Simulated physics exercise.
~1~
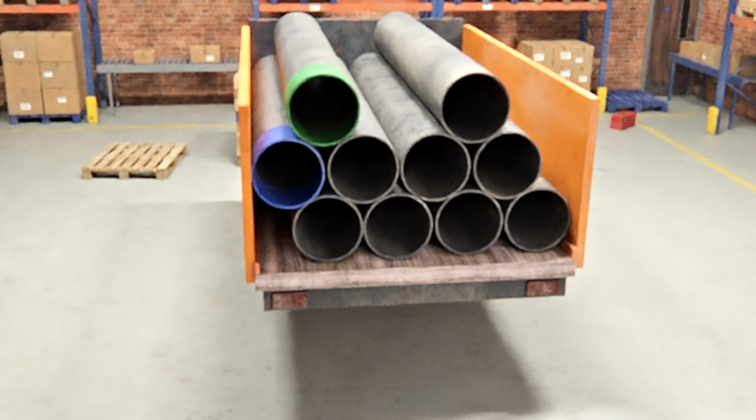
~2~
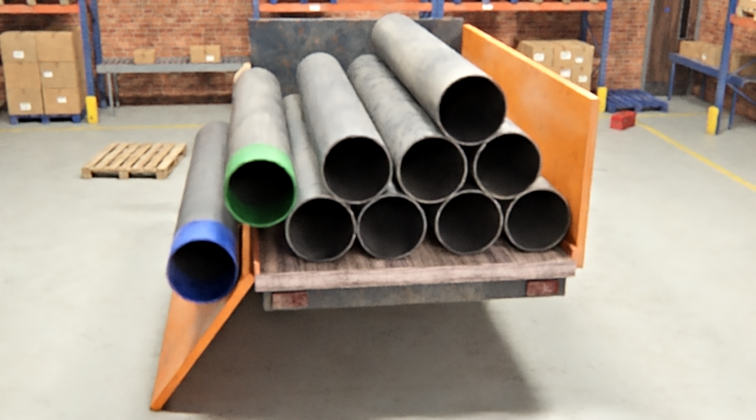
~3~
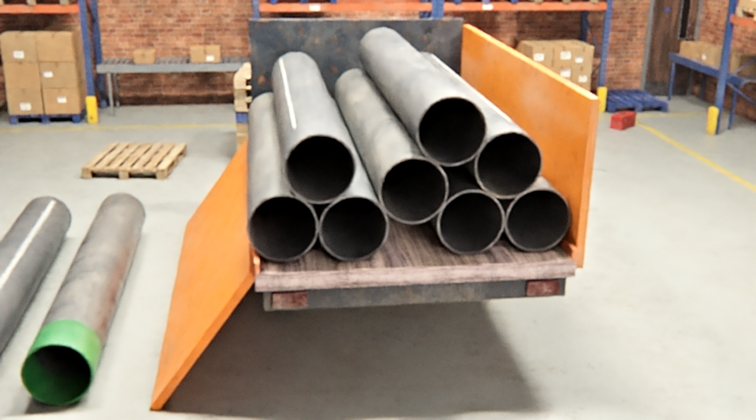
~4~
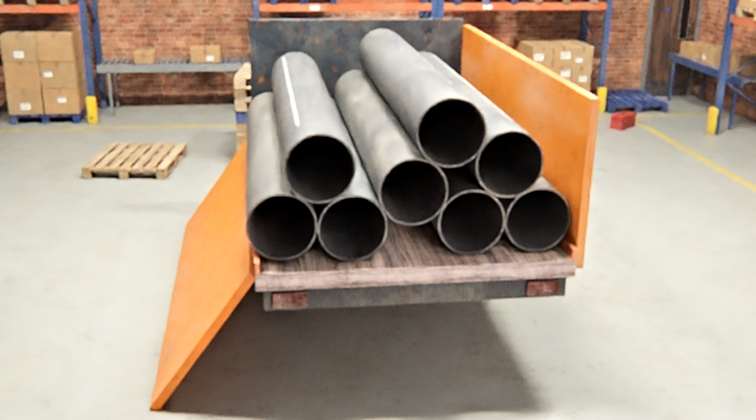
The clip opens on the back of a parked trailer in a warehouse, stacked with ten hollow pipes between upright orange side panels. Most are grey, but one near the top left has a green end and one below it has a blue end. The left panel swings down, and the blue-ended pipe drops off that side with the green-ended one following close behind. Both travel away across the floor to the left while the remaining pipes shift and settle. Finally, the two have left the view, and eight grey pipes rest on the deck beside the lowered panel.
